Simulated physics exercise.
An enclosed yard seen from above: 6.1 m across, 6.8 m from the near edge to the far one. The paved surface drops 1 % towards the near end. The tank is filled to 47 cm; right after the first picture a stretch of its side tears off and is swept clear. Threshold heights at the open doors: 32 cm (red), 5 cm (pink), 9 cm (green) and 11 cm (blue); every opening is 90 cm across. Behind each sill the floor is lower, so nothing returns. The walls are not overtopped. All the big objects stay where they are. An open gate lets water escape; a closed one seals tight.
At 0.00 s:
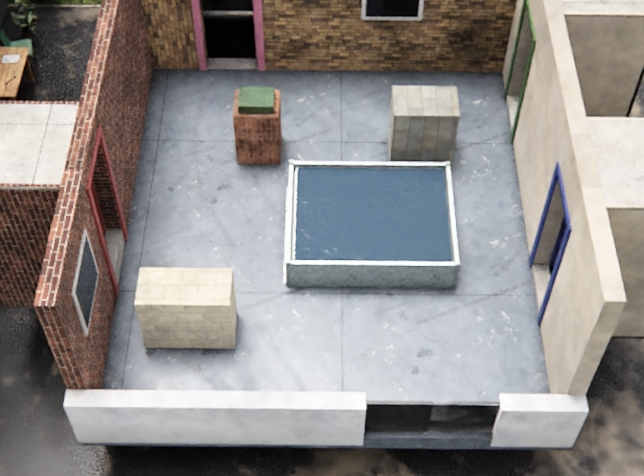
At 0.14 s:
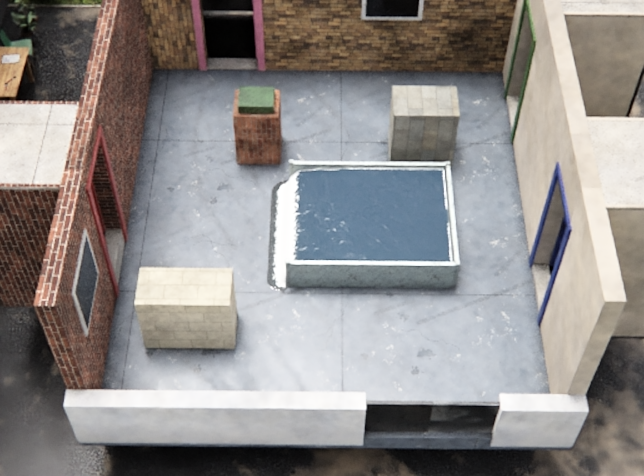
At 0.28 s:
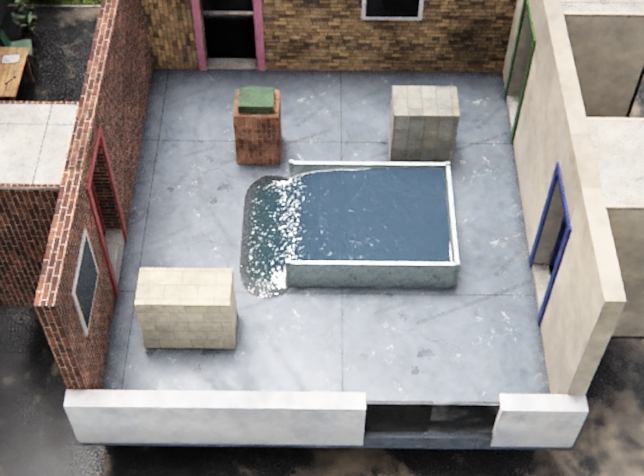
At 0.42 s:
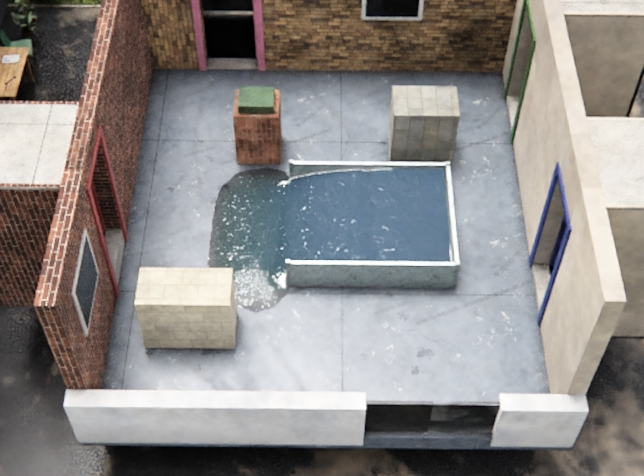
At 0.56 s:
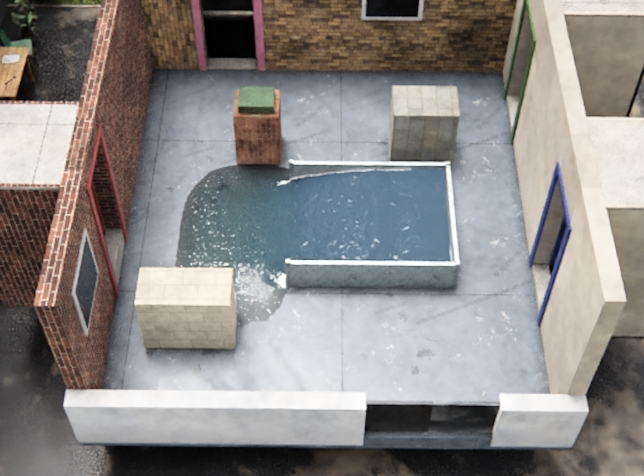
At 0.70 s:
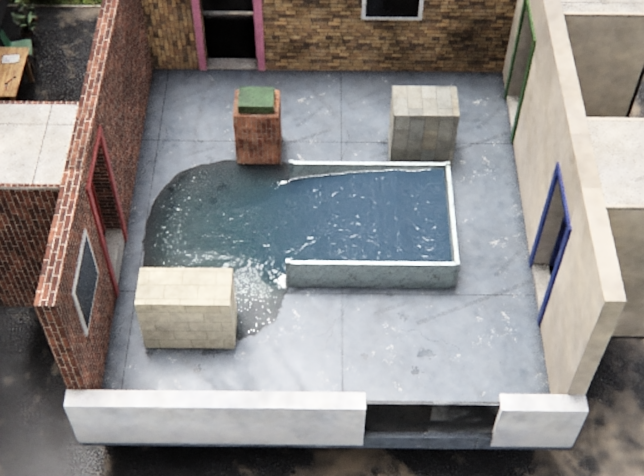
Water pouring from the open left side of a raised rectangular tank, spreading across a grey walled yard around a pale block.
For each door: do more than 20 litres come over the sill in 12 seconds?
Within that time: At the red door it stays under the limit; at the pink door it exceeds the limit; at the green door it stays under the limit; at the blue door it does not reach the limit.
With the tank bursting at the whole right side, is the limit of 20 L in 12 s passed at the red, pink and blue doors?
Then: Red not over, pink below, blue past it.
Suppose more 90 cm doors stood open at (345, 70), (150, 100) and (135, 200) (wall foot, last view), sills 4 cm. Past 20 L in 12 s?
In that order: Not over, above, over.
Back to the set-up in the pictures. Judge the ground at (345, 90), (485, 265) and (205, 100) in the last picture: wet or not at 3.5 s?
In turn: Still dry, dry, flooded.
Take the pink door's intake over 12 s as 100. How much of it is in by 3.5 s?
About 0 per cent.
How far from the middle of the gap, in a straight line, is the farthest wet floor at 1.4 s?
Roughly 3.2 m.
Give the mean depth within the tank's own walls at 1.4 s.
Roughly 30 cm on average.
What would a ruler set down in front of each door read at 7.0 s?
In cm: Red 8, pink 9, green 9, blue 6.
After 1.4 s water covers 20 % of the floor and is deepest (28 cm) near (127, 236); red door 25 cm at the sill, 0 L in, pink door not reached, green door not reached, blue door not reached.
After 2.2 s water covers 30 % of the floor and is deepest (31 cm) near (124, 255); red door 30 cm at the sill, 0 L in, pink door not reached, green door not reached, blue door not reached.
After 3.5 s water covers 40 % of the floor and is deepest (25 cm) near (98, 418); red door 22 cm at the sill, 0 L in, pink door 10 cm at the sill, 1 L in, green door not reached, blue door not reached.
After 7.0 s water covers 85 % of the floor and is deepest (16 cm) near (544, 422); red door 8 cm at the sill, 0 L in, pink door 9 cm at the sill, 61 L in, green door 9 cm at the sill, 0 L in, blue door 6 cm at the sill, 0 L in.
After 12.0 s water covers 95 % of the floor and is deepest (12 cm) near (529, 319); red door 6 cm at the sill, 0 L in, pink door 2 cm at the sill, 71 L in, green door 7 cm at the sill, 0 L in, blue door 10 cm at the sill, 0 L in.
